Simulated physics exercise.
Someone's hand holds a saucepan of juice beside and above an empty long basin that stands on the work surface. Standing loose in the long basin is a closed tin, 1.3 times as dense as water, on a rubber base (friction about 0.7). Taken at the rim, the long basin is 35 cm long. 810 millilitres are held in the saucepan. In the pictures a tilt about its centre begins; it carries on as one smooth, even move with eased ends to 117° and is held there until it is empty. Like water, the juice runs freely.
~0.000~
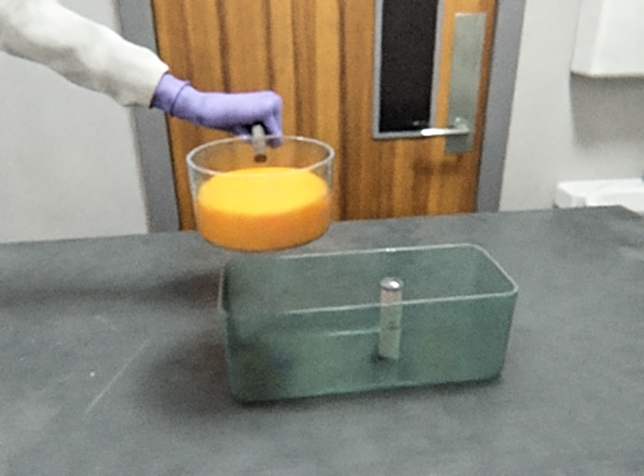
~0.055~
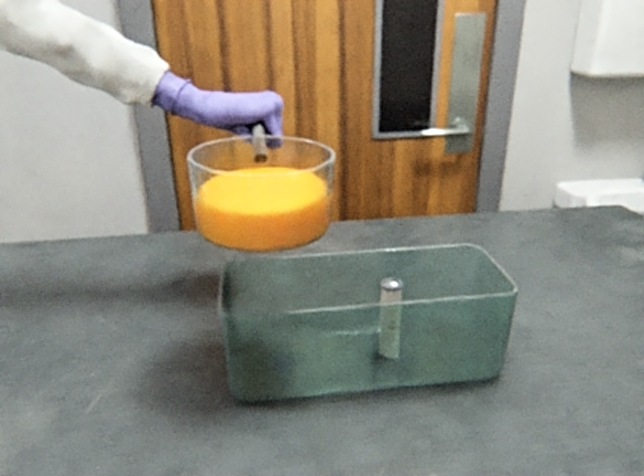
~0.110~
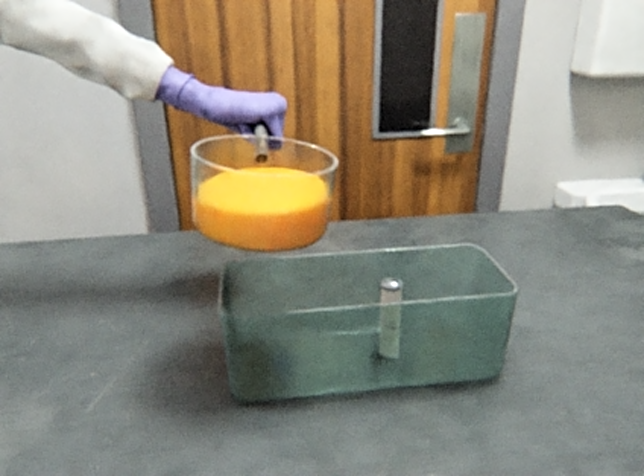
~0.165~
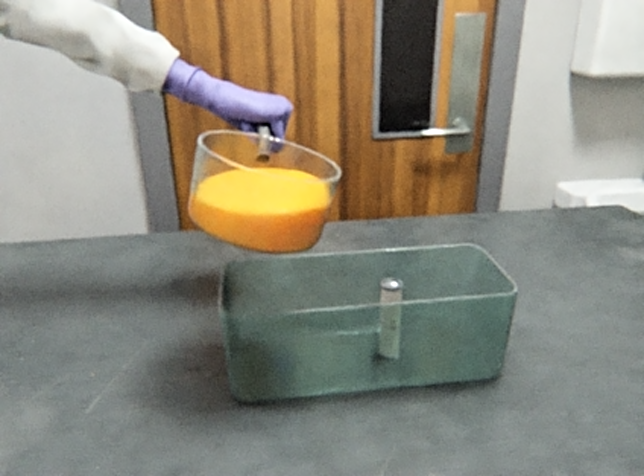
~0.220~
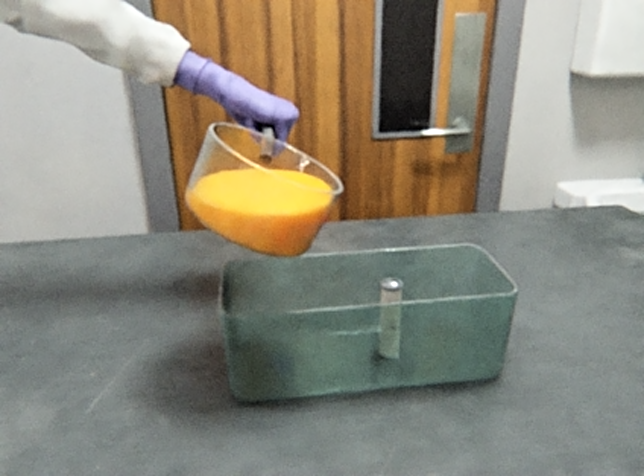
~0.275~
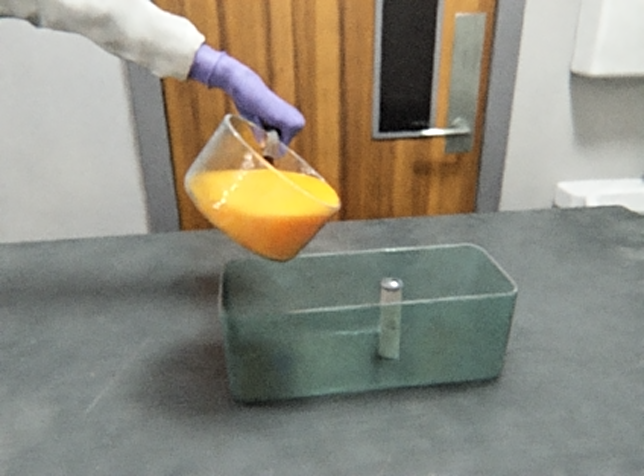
A purple-gloved hand in a white sleeve holds a clear, round glass vessel of orange liquid nearly still, then tips it steadily rightward, its right rim lowering while the liquid's surface stays roughly level. Below and to the right, a greenish, see-through long basin stands on a dark grey worktop, a small, pale upright cylinder inside it. The steady, slightly raised view faces a wooden door with grey framing and a metal handle, between pale walls.
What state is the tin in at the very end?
It keels over.
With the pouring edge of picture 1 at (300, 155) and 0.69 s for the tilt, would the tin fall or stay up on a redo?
Then it stays on its base.
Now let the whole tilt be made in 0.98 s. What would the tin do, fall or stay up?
After the tilt, the tin has tipped over.
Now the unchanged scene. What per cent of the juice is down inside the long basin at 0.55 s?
About 46%.
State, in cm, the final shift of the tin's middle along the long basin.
6.0 cm.
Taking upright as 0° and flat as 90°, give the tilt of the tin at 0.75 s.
It sits at roughly 15°.
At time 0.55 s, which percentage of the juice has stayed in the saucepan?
Roughly 24 per cent.
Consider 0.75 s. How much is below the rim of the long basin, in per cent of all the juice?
92 per cent, give or take a little.
Then, 0.55 s in, the tilt is 106° and 24 per cent is still to pour; the tin stands where it began.
Then, 0.75 s in, the tilt is 117° and 4 per cent is still to pour; the tin leans 14°.
Then, 0.96 s in, the tilt is 117° and 0 per cent is still to pour; the tin leans 6°.
Then, 1.19 s in, the tilt is 117° and 0 per cent is still to pour; the tin leans 39°.
Finally, the tin lies on its side.
